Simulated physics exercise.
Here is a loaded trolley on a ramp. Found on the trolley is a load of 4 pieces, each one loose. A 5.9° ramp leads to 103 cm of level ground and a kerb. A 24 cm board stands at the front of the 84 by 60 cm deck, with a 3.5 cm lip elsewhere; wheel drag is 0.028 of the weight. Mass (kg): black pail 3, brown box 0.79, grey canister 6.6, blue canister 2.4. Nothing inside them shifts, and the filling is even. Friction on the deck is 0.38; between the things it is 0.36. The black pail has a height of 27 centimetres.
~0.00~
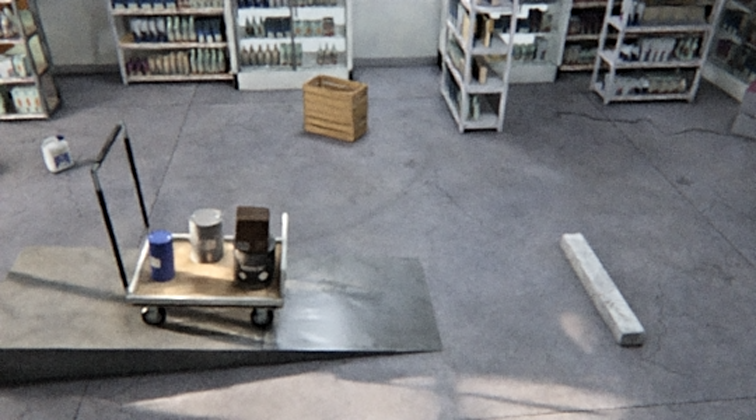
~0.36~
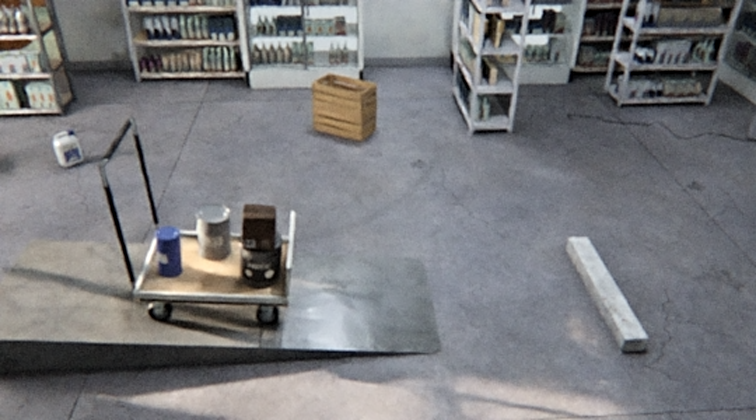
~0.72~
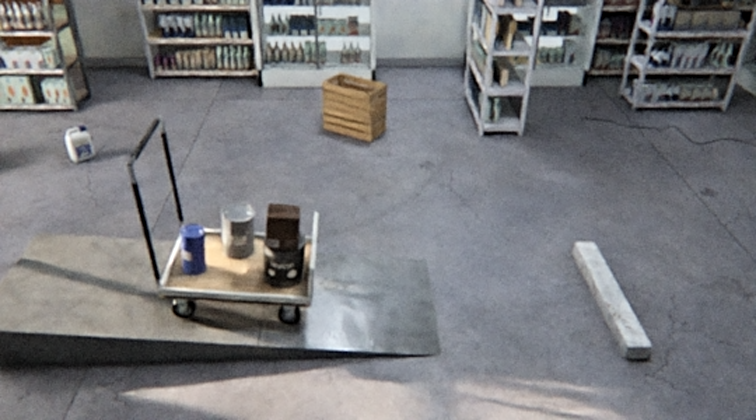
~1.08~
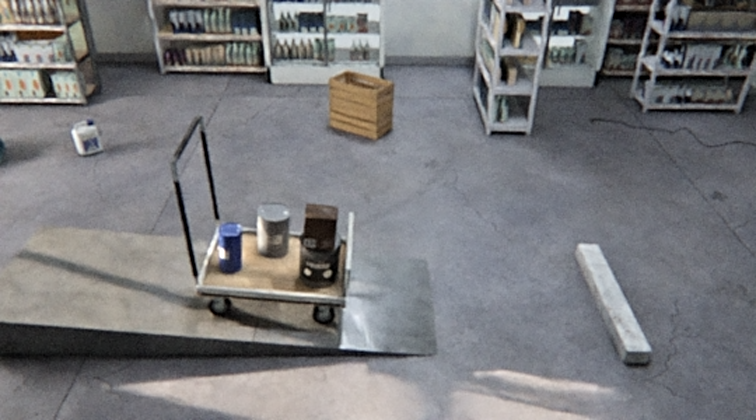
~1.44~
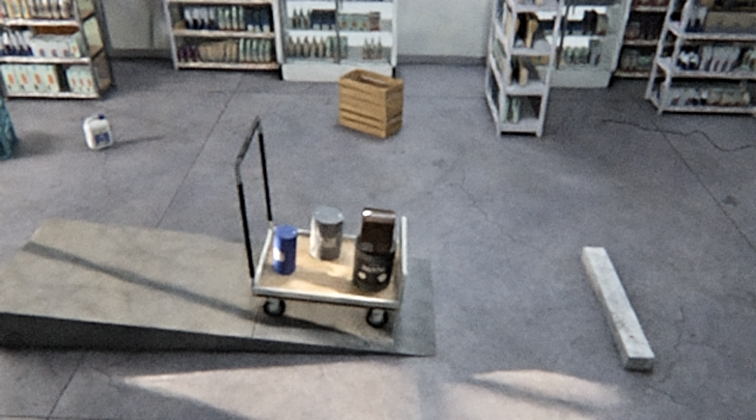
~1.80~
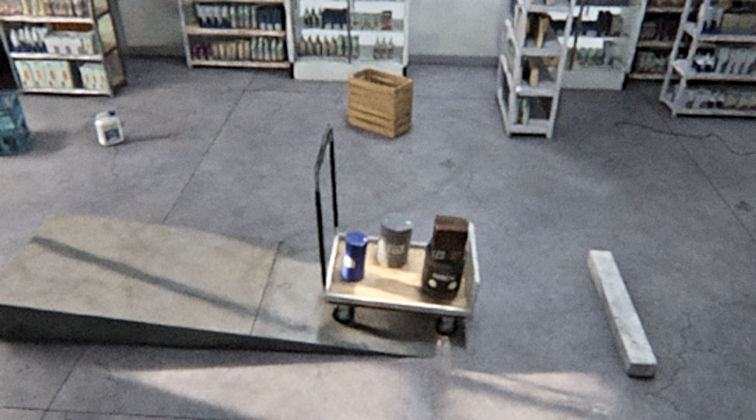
A grey ramp slopes down to the right across a concrete floor, seen from above in a room lined with shelves of bottles. On it stands a flat trolley with a black handle, carrying a blue canister, a grey canister, and a brown box atop a black pail, with a wooden crate behind and a pale kerb to the right. The trolley rolls rightward down the ramp, gathering speed, while the view shifts slightly.
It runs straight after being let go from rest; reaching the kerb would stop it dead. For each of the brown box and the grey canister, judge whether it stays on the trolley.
The brown box falls off, the grey canister stays.
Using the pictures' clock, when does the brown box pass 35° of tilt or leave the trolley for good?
Roughly at the 2.7 s mark.
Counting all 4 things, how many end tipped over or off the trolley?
1.
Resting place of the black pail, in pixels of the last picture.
Around (606, 277).
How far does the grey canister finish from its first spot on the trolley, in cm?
It ends up around 18 cm from its start.
After 2.20 s, 36 cm to the kerb.
After 2.60 s, trolley at the kerb; brown box moved 10 cm near (628, 247); grey canister moved 10 cm near (559, 251); blue canister moved 10 cm.
After 2.80 s, trolley at the kerb; brown box now off the trolley; grey canister moved 18 cm near (574, 252); blue canister moved 18 cm.
After 3.10 s, trolley at the kerb; grey canister moved 19 cm near (574, 252); blue canister moved 19 cm; black pail moved 3 cm.
In the end (3.4 s), off the trolley, brown box; not toppled but over 10 cm from the start, grey canister and blue canister; black pail under 10 cm from the start. At the end, from the last picture's camera, grey canister near (574, 252).
